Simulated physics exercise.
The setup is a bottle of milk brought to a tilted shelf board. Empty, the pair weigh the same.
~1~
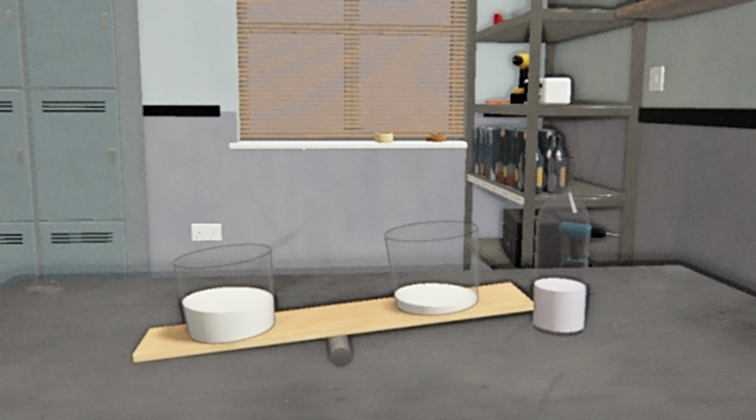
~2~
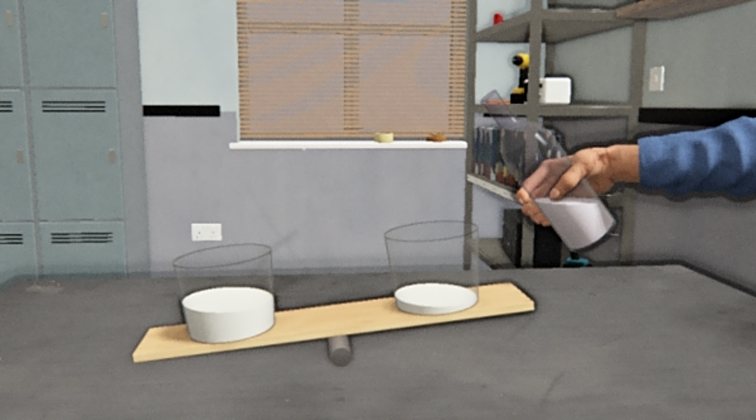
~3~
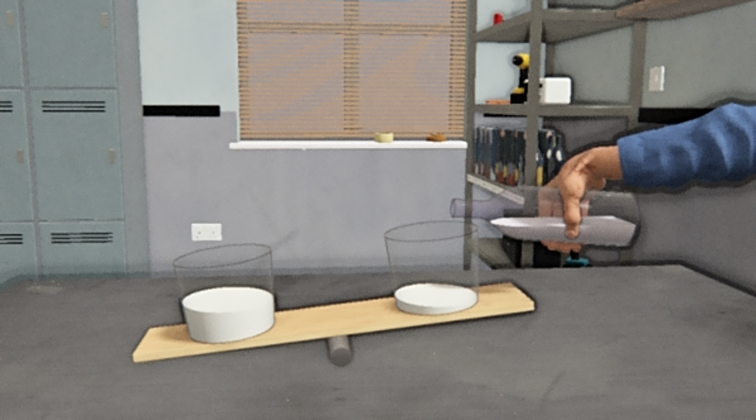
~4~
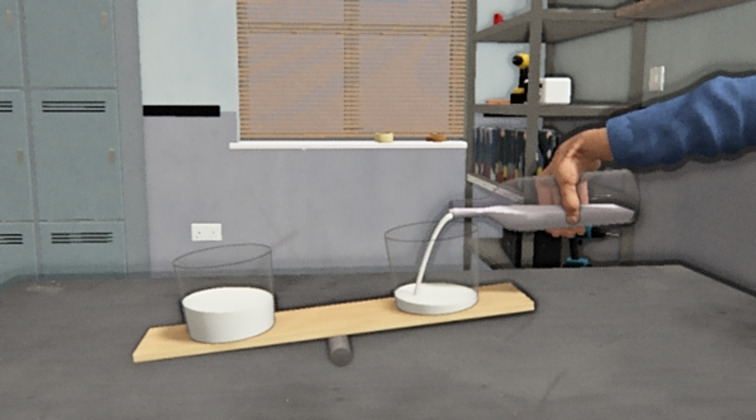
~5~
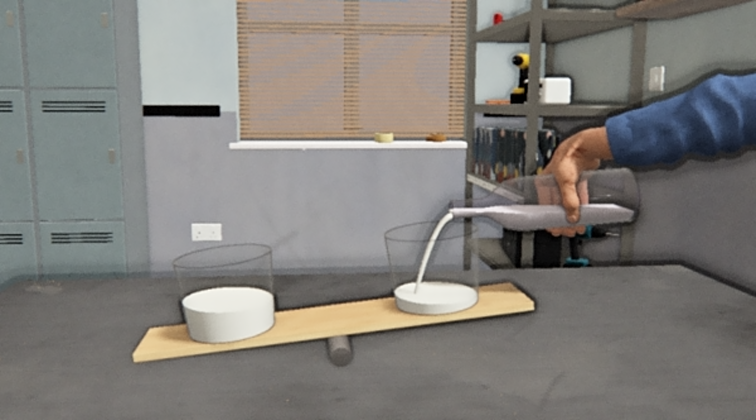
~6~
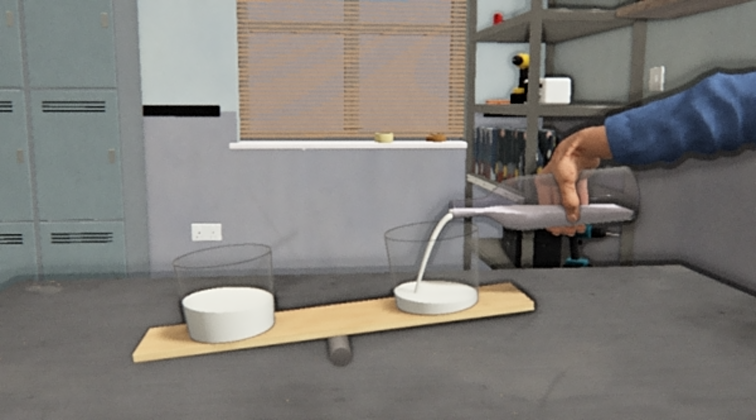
The clip opens on a tilted board resting on a round bar, its left tub low and its right tub raised, nearly empty. A hand lifts the bottle of milk and leans it over the right tub. Milk streams in, the surface there rising only slightly, while the board stays tilted.
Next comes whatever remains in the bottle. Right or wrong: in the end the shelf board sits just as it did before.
Right.
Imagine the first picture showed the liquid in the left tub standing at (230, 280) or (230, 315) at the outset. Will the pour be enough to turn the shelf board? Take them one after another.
In turn: Keeps its lean, goes down there.
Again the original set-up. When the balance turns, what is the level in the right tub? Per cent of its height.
I'd put it at around 35 percent.
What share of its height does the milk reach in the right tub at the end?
I'd say close to 30 per cent.
Next, the right tub is about a quarter full; the shelf board leans as before.
Finally, the right tub is about a third full; the shelf board leans as before.
